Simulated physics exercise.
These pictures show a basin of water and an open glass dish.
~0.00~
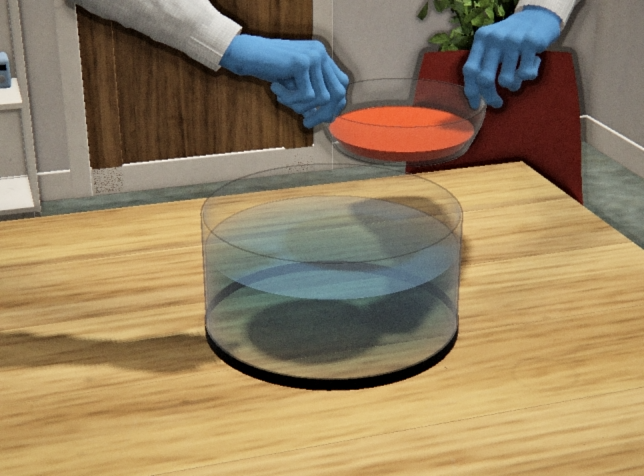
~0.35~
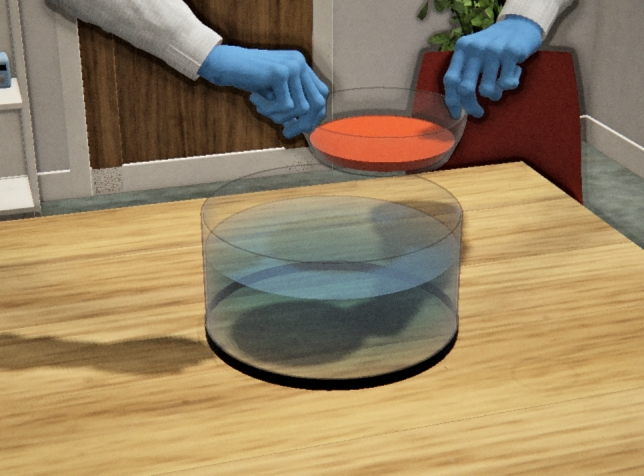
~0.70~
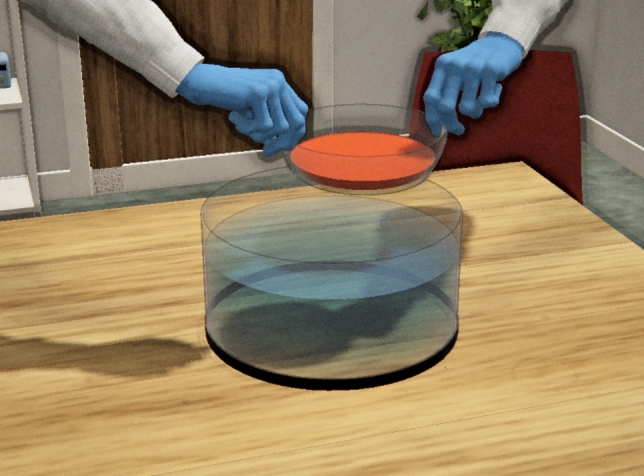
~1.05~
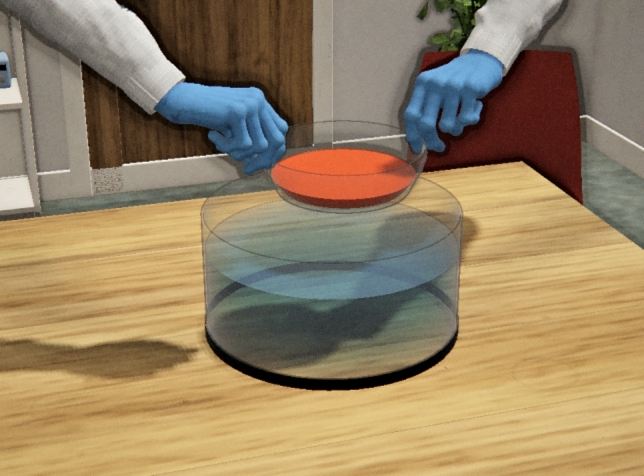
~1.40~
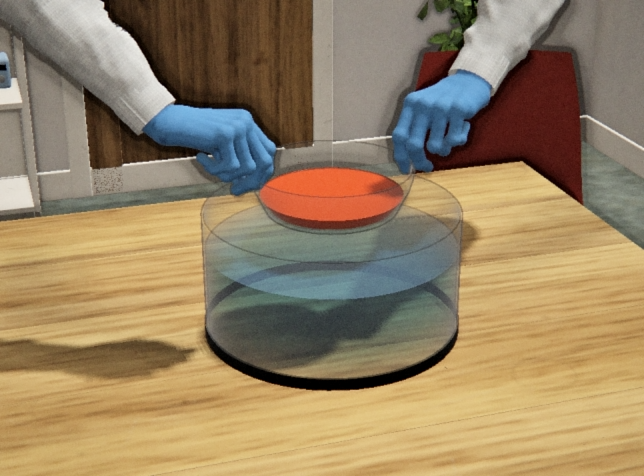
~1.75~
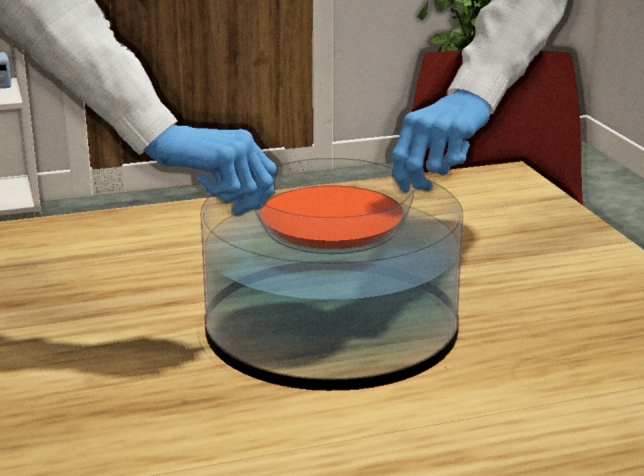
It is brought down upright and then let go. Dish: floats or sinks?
Chances are it won't go down when they let go.
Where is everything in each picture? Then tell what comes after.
The first picture shows dish (402, 120) about a quarter full; above the basin.
The second picture shows dish about a quarter full, surface at (382, 138); coming down.
The third picture shows dish (363, 148) about a quarter full; lower.
The fourth picture shows dish about a quarter full, surface at (343, 173); lower still.
The fifth picture shows dish (332, 186) about a quarter full; close to the surface.
The sixth picture shows dish about a quarter full, surface at (332, 212); just over the surface.
By 2.2 s, the dish dips into the water.
By 2.8 s, it bobs and steadies.
By 5.0 s, the dish floats with about half of its side showing.
